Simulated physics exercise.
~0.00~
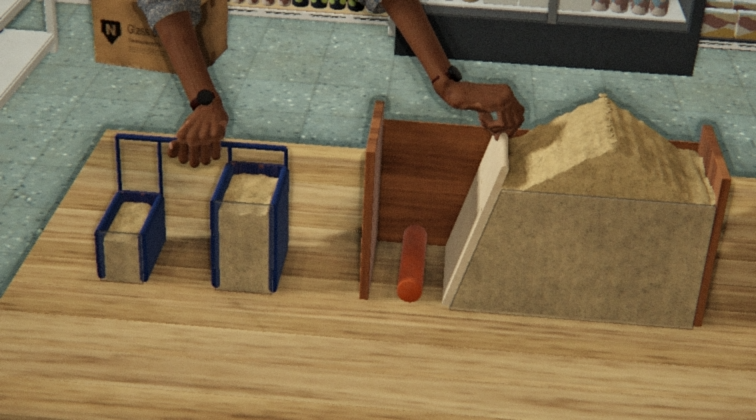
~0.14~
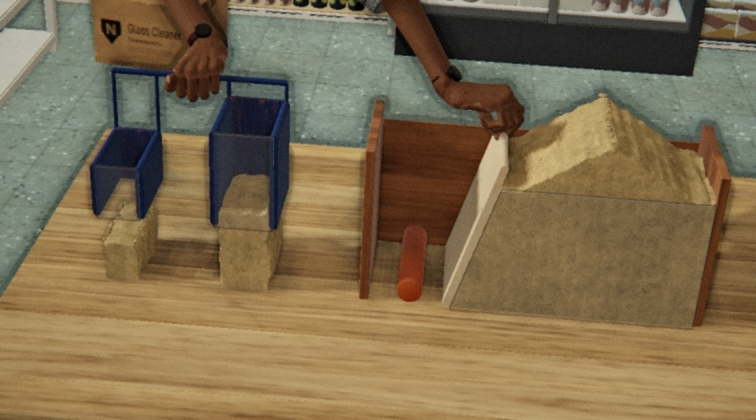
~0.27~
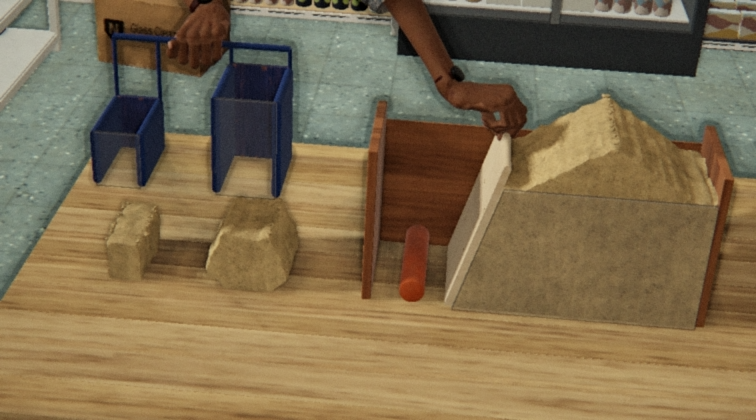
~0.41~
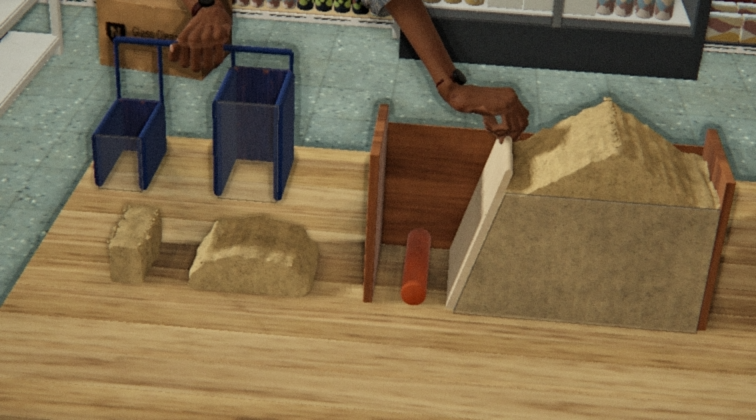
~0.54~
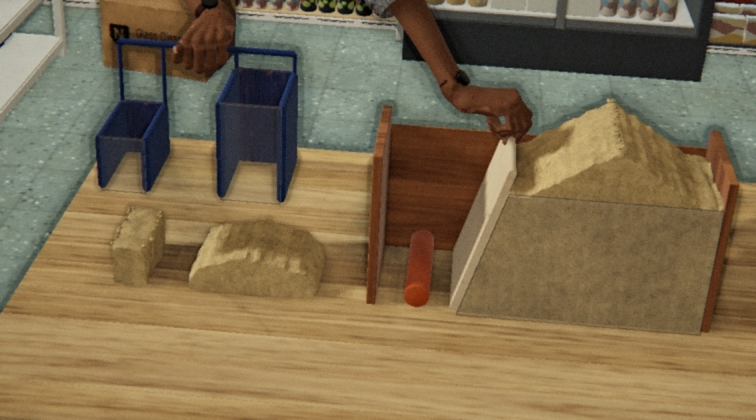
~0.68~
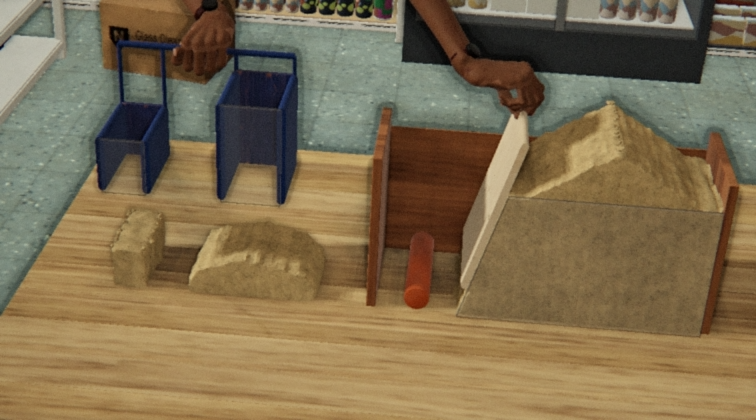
A hand lifts two joined blue moulds off two sand blocks; the left block keeps its shape while the taller right one slumps into a low mound, and then another hand raises the board leaning against the heaped sand.
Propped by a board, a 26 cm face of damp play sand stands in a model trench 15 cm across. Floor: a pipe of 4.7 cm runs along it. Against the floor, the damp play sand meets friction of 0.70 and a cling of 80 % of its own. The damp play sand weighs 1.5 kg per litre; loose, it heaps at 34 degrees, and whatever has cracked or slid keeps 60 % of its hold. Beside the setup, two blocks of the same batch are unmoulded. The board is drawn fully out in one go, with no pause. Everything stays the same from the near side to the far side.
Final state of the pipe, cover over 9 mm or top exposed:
Cover over that depth.
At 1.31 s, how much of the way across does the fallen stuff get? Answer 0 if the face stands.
35 in a hundred, more or less.
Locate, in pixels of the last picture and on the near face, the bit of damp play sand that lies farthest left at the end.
About (381, 306).
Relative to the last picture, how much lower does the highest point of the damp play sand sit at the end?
5.5 cm.
After 0.87 s, the face still stands and nothing lies on the pipe.
After 1.09 s, the face still stands and nothing lies on the pipe.
After 1.31 s, the fallen stuff reaches 34 % of the way across and nothing lies on the pipe.
After 1.53 s, the fallen stuff reaches 61 % of the way across and 7.0 cm lies on the pipe.
After 2.05 s, the fallen stuff reaches 93 % of the way across and 3.8 cm lies on the pipe.
